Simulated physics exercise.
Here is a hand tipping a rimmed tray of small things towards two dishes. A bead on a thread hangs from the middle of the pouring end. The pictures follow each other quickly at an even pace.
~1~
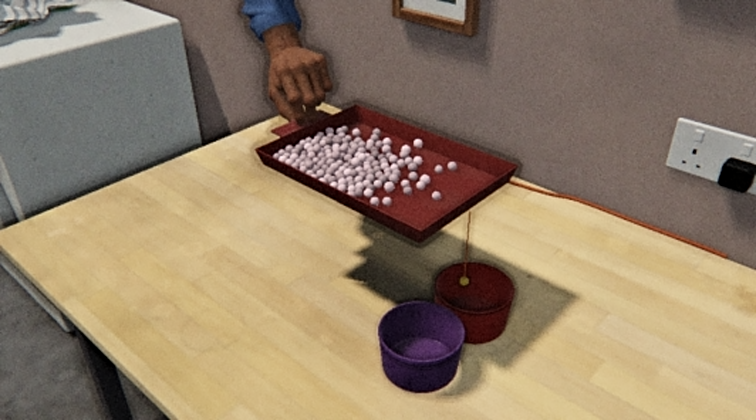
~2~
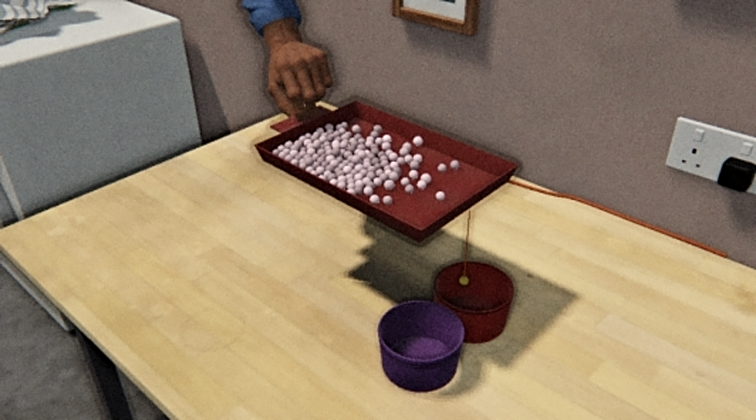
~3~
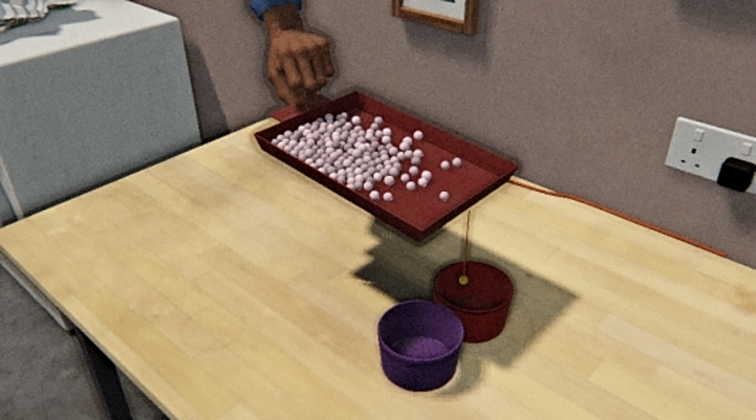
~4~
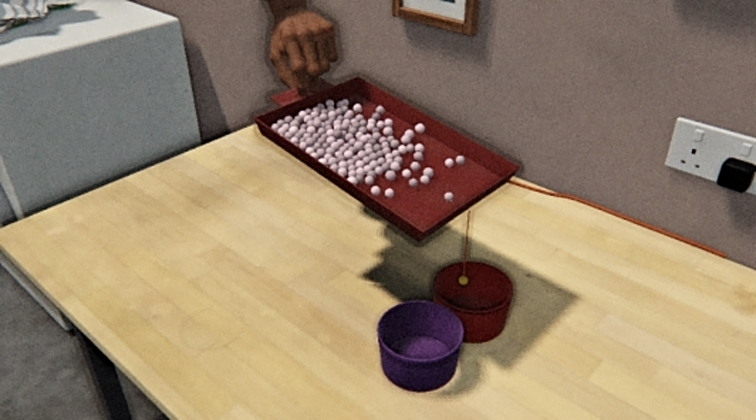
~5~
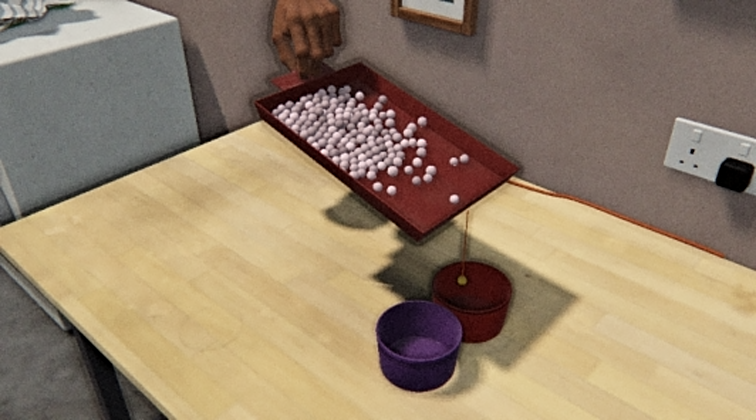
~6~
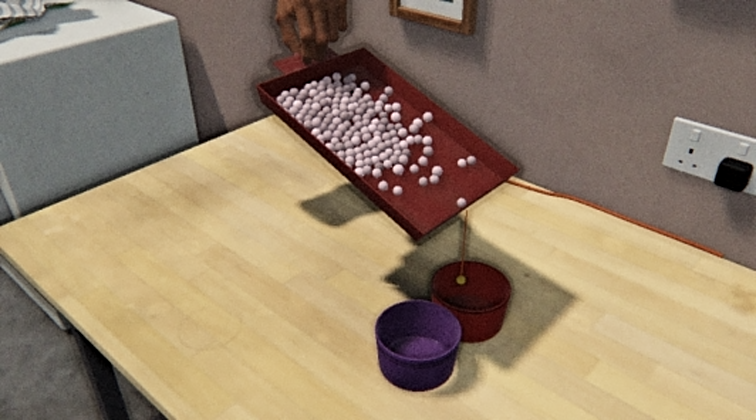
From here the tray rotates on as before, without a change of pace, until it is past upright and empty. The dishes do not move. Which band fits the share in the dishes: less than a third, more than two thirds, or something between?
Caught overall: Under a third.
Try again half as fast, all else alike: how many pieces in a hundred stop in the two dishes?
Roughly 10 in a hundred.
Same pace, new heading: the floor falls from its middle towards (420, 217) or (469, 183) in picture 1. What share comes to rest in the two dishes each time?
About 60 and 0 per cent.
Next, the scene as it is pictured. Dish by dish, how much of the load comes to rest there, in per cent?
For the left dish some 0 %, for the right dish some 10 %.
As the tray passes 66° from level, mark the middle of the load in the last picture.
Close to (484, 208).
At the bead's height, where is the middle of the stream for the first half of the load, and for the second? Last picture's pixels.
The first part at (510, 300); the rest at (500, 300).
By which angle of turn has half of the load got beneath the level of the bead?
Roughly 85°.
Soon after the last picture, tray tipped steeply; about half on the tray; about a quarter outside both; about a quarter in the air.
A little later, tray tipped past a quarter turn; a stray few in the left dish; a small part in the right dish; most outside both; a small part in the air.
Later still, tray tipped past a quarter turn; a stray few in the left dish; a small part in the right dish; nearly all outside both.
By the end, tray tipped past a quarter turn; a stray few in the left dish; a small part in the right dish; nearly all outside both.
